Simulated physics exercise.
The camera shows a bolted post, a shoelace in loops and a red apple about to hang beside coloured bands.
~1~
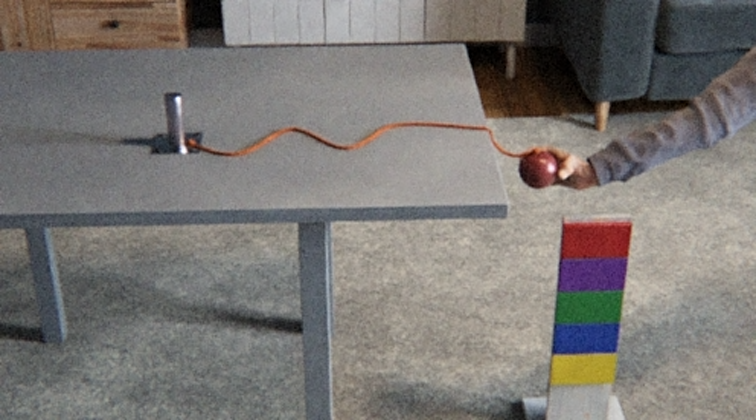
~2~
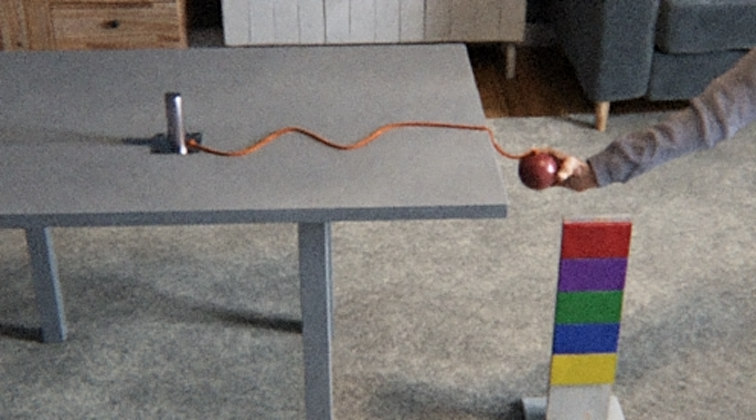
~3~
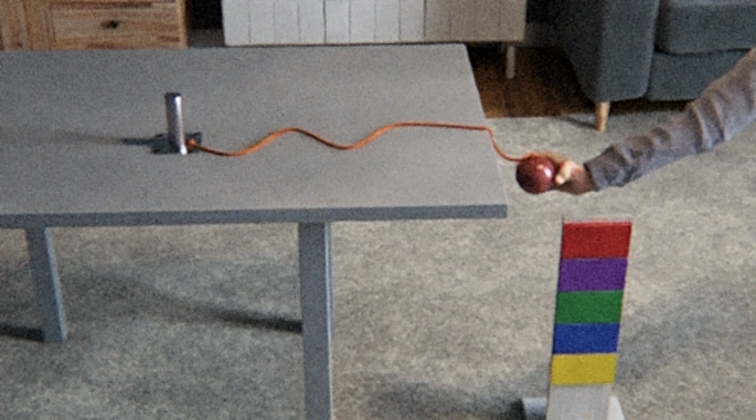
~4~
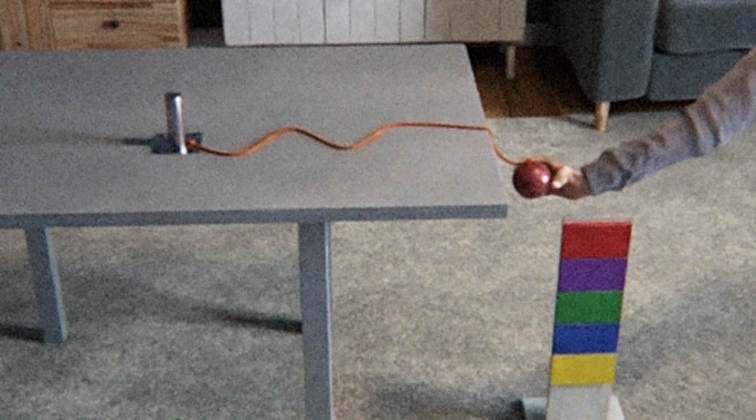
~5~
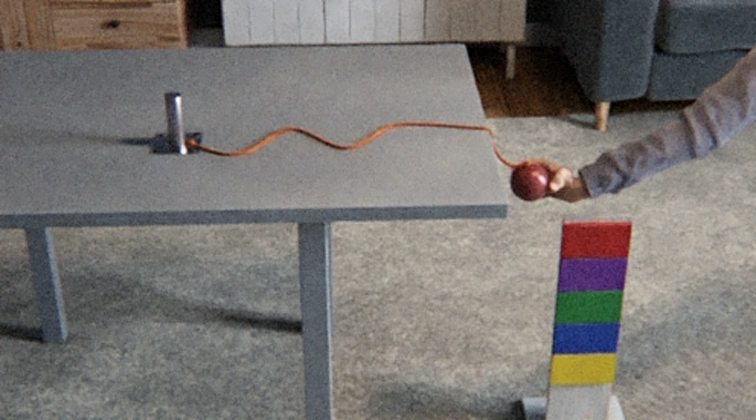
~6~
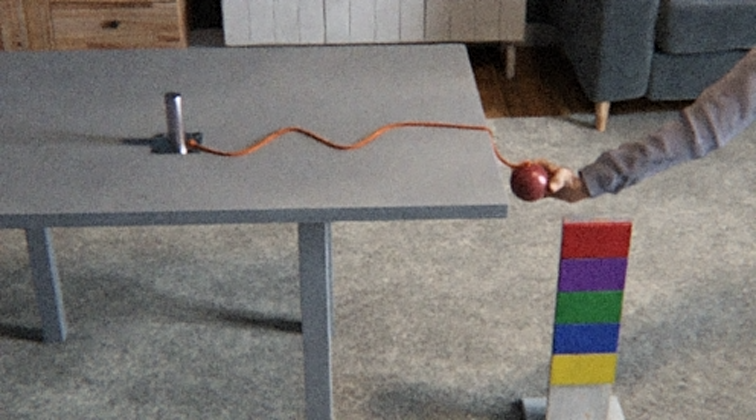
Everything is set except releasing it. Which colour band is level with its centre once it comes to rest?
The purple band.
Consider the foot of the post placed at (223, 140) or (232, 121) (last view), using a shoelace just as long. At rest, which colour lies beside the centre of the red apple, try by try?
First try: Green; second try: Green.
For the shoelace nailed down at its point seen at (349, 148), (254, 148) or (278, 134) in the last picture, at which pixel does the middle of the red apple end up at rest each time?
Expect roughly (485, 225) for the first, (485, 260) for the second and (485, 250) for the third.
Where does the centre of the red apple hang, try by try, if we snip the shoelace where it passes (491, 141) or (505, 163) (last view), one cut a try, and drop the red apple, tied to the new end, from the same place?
(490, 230) and (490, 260).
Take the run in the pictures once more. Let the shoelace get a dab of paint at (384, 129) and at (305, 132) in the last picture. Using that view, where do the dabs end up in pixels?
Around (458, 134), then around (341, 138).
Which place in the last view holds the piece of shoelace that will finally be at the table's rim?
The bit in question sits close to (413, 124).
Early on, apple near (503, 260); level with purple.
Midway, apple near (467, 277); level with purple.
Finally, apple near (486, 277); level with purple. At purple.
